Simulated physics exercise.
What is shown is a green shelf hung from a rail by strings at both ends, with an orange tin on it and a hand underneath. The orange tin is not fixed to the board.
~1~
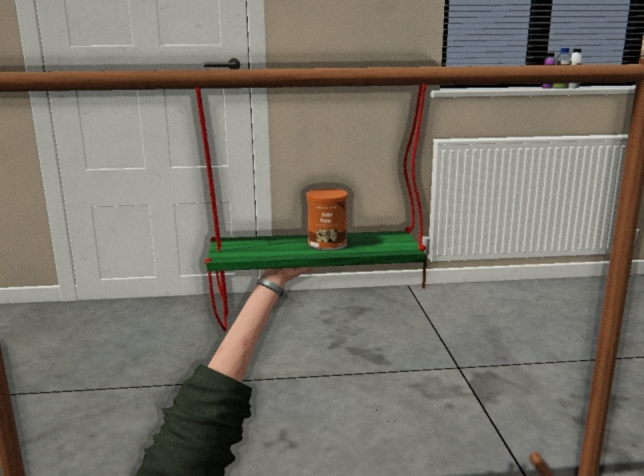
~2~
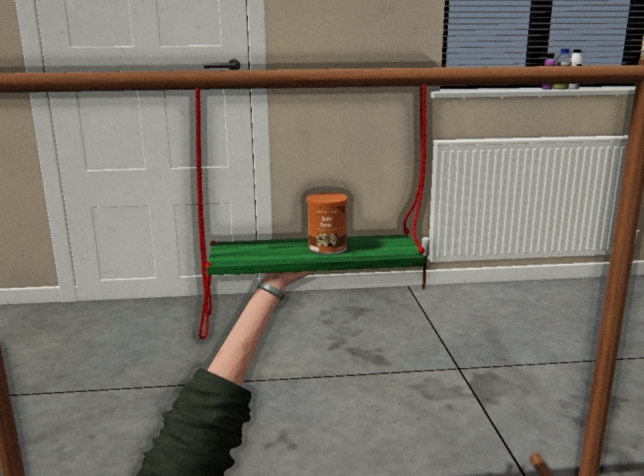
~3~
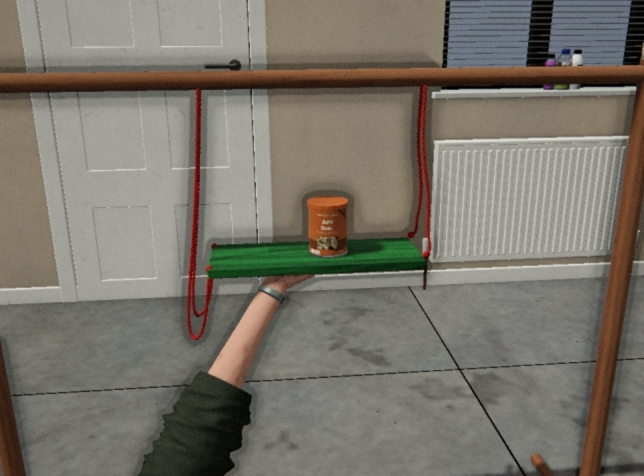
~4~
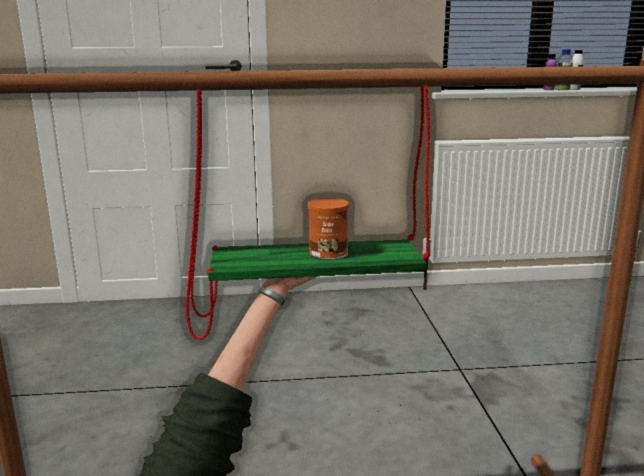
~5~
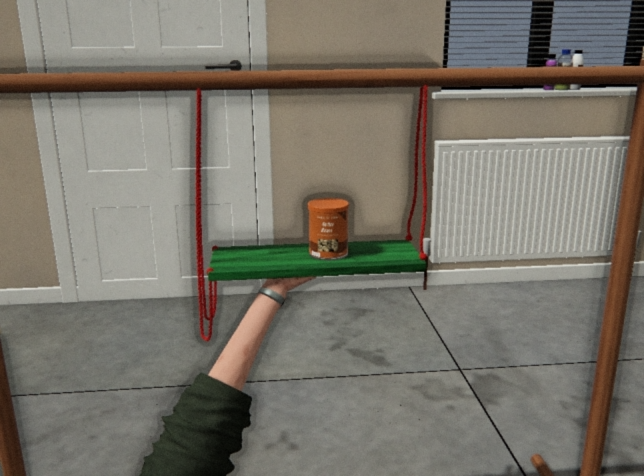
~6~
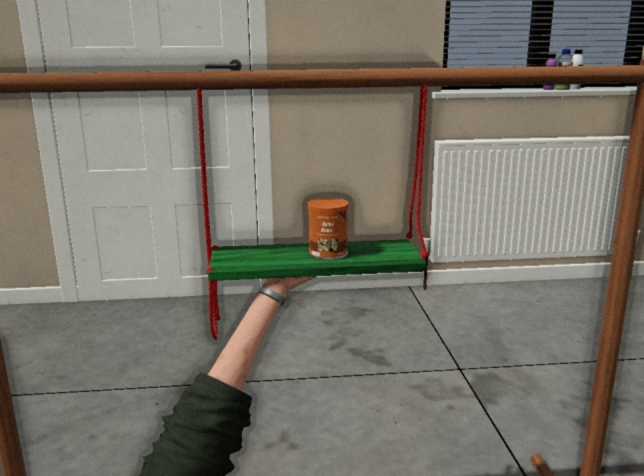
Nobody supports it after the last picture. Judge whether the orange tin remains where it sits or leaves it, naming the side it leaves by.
Chances are it departs leftward from its perch.
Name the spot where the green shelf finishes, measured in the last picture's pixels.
The centre lies at (375, 318).
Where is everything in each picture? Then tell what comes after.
In the first frame, orange tin (327, 219); green shelf (318, 263).
In the second frame, orange tin (327, 223).
In the third frame, orange tin (328, 227).
In the fourth frame, orange tin (329, 229); green shelf (319, 272).
In the fifth frame, orange tin (329, 229).
In the sixth frame, orange tin (328, 229); green shelf (319, 272); left strings slack, hanging in a loop; right strings almost straight.
Then, 0.42 s past the final frame, board tipped 44° down to the left; tin falling near (271, 389).
Then, 0.94 s past the final frame, board tipped 54° down to the left; tin on the floor.
Then, 1.50 s past the final frame, board tipped 45° down to the left; tin on the floor.
When it is over, board tipped 46° down to the left; tin on the floor. The orange tin falls from the left end.
